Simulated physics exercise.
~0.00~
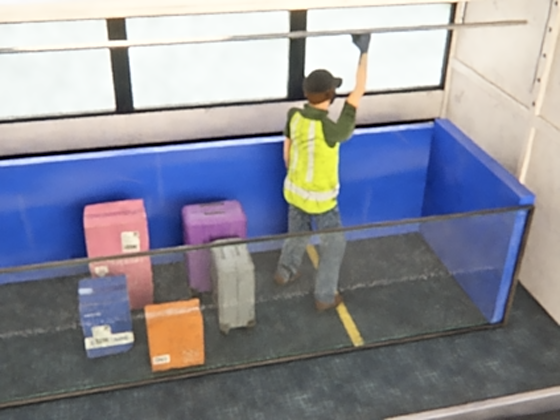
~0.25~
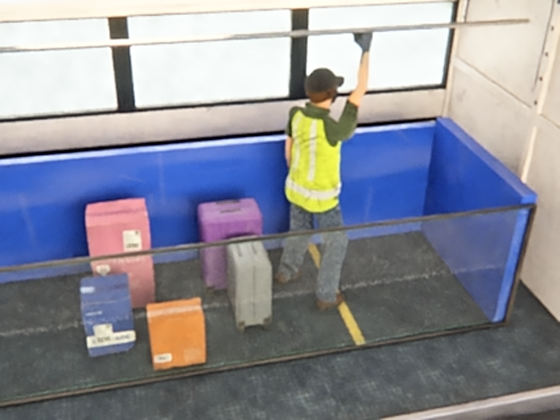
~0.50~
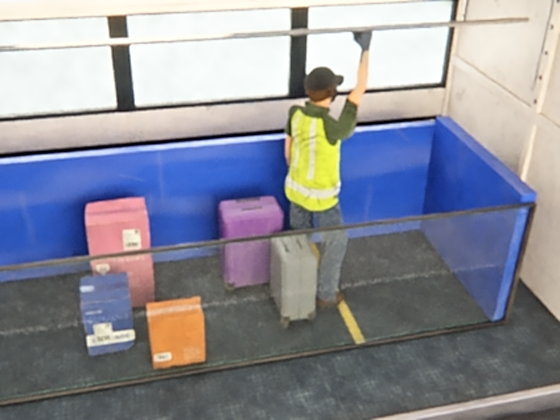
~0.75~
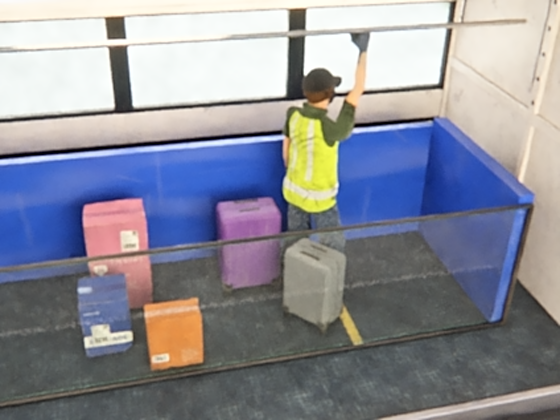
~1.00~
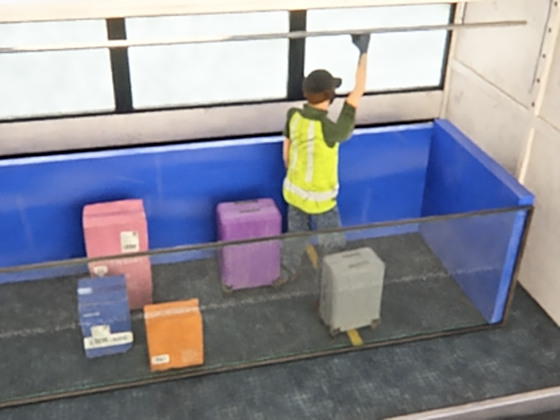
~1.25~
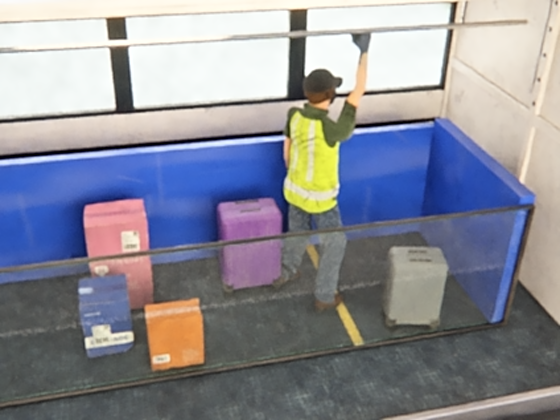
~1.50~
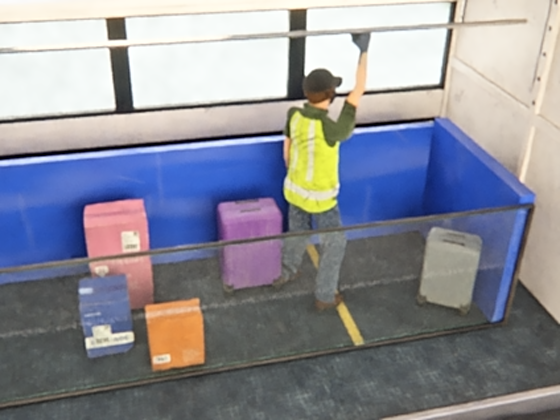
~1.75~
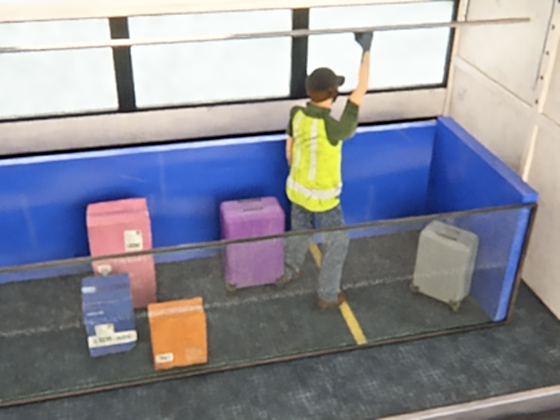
A person stands still as purple and grey cases slide right, the grey crossing the yellow line.
